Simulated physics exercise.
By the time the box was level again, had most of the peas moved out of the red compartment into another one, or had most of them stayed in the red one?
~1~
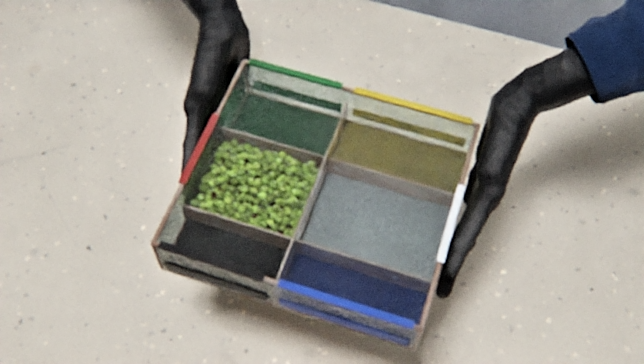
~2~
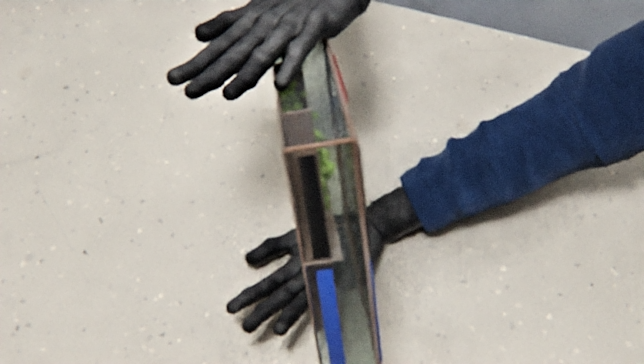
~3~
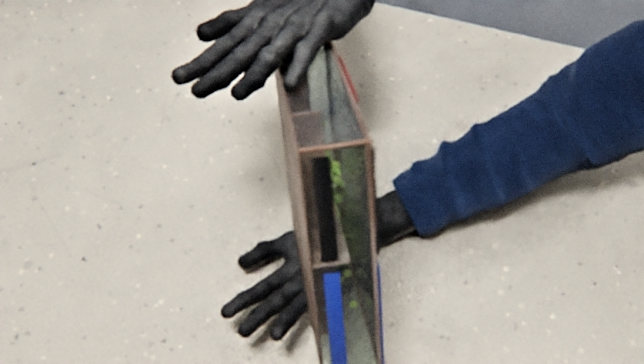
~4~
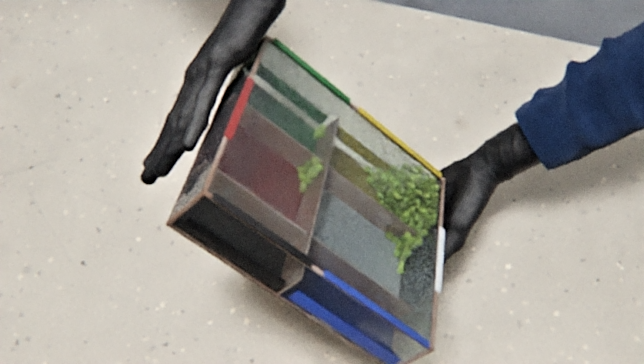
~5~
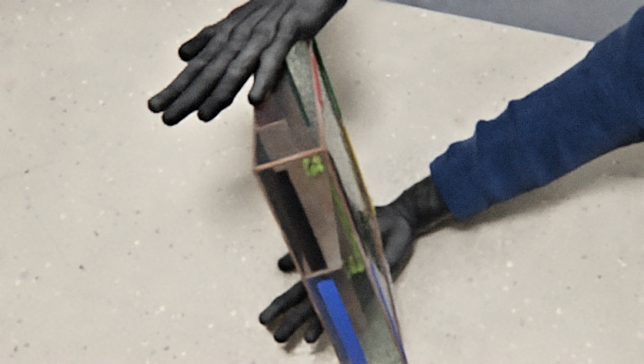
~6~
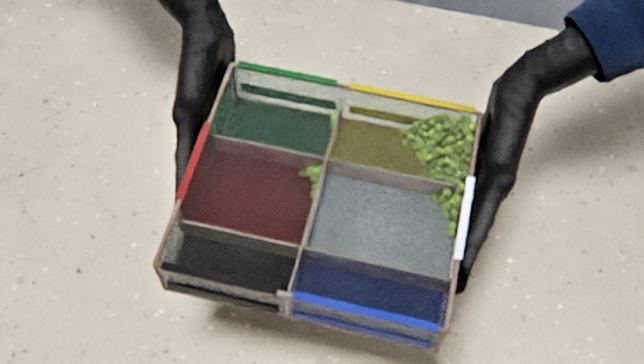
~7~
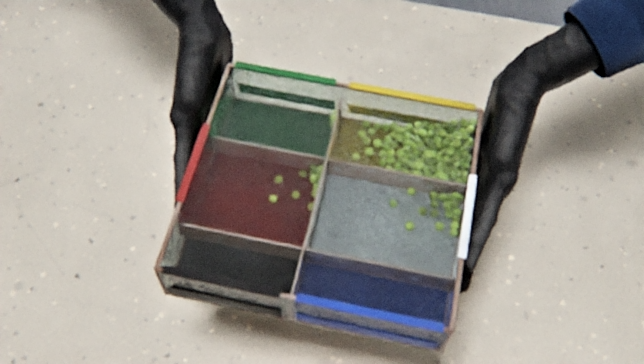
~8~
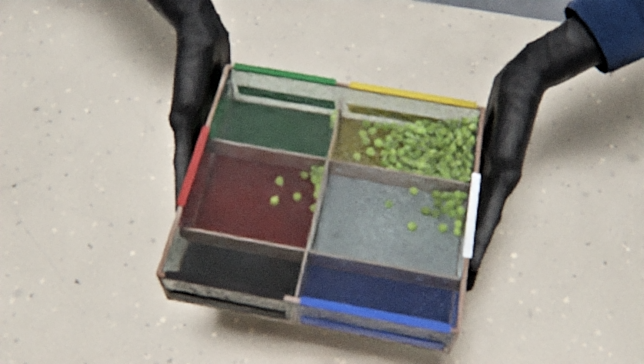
Most of them had moved out and ended up in the yellow compartment. Only a few were left in the red and white ones, and the blue, green and black ones held next to none.
